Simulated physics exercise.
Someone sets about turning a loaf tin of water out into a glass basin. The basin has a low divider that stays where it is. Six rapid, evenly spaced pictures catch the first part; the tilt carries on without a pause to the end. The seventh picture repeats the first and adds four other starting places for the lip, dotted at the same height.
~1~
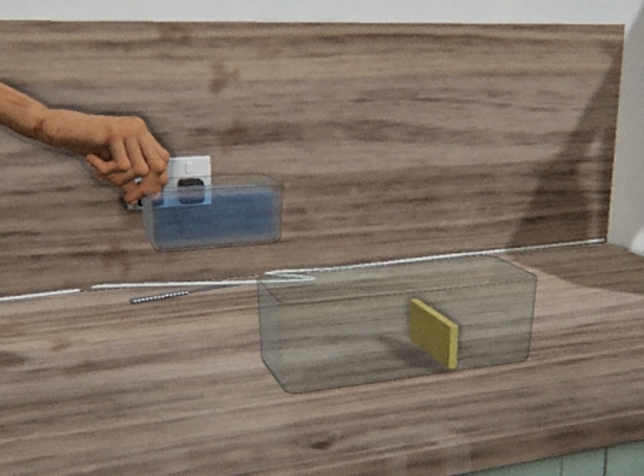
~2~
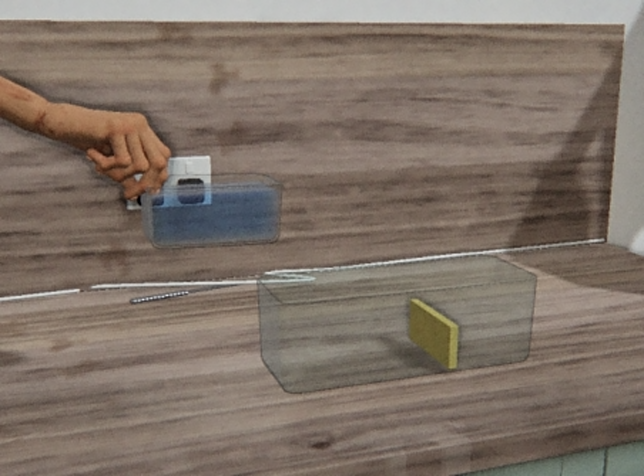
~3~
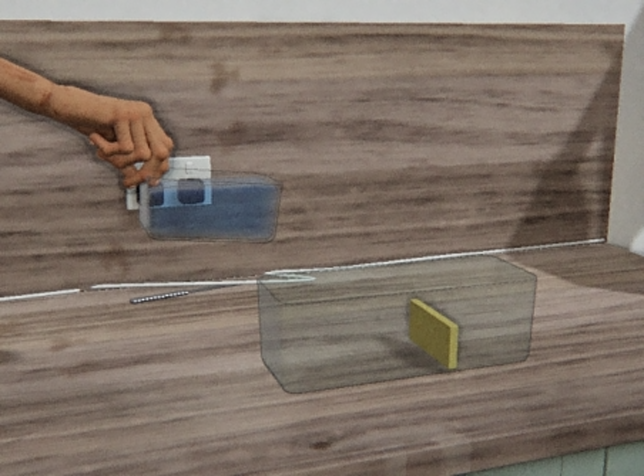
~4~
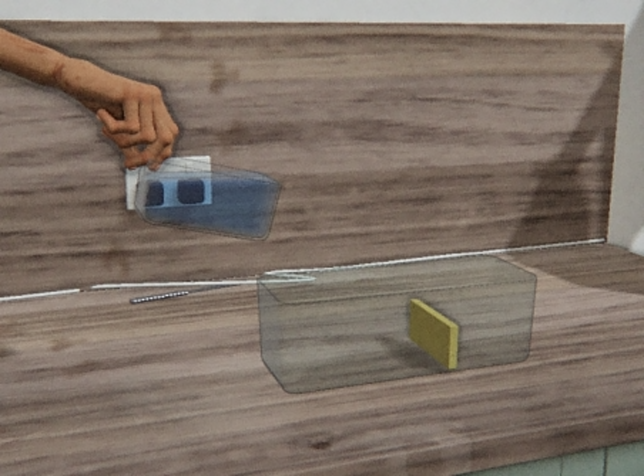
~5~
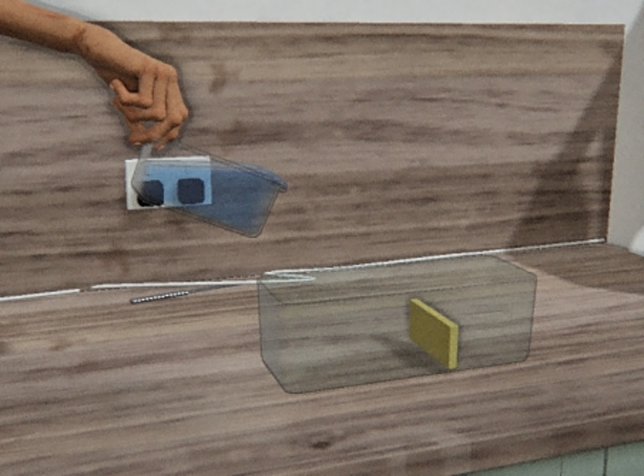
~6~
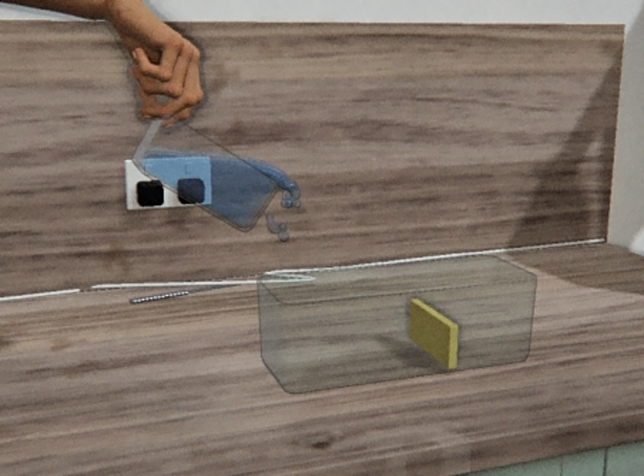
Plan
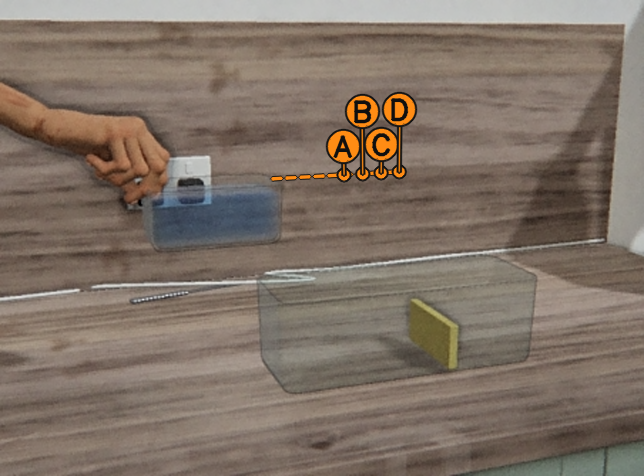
A hand held a clear container of blue water above a glass basin with a yellow block in it, then lifted the left end, tilting it rightward until water trickled over the lip.
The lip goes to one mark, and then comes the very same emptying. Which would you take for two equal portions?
Dot A does it best.
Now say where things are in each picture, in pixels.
Upright, lip at (272, 178); basin from (281, 393) to (527, 358); top of the wall at (433, 312); nothing has left yet, in the first frame.
Upright, lip at (272, 178); nothing has left yet, in the second frame.
Tipped about 6°, lip at (272, 178); nothing has left yet, in the third frame.
Tipped about 13°, lip at (272, 178); water is over the lip, down to (272, 178), in the fourth frame.
Tipped about 23°, lip at (272, 178); water is over the lip, down to (276, 186), in the fifth frame.
Tipped about 34°, lip at (272, 178); water is over the lip, down to (290, 236), in the sixth frame.
In orange, A at (344, 174); B at (362, 173); C at (381, 172); D at (399, 171).
For dot A, about 49 % ends left of the wall and 41 % right of it; 10 % is lost outside.
For dot B, about 30 % ends left of the wall and 60 % right of it; 10 % is lost outside.
For dot C, about 19 % ends left of the wall and 72 % right of it; 9 % is lost outside.
For dot D, about 17 % ends left of the wall and 74 % right of it; 9 % is lost outside.
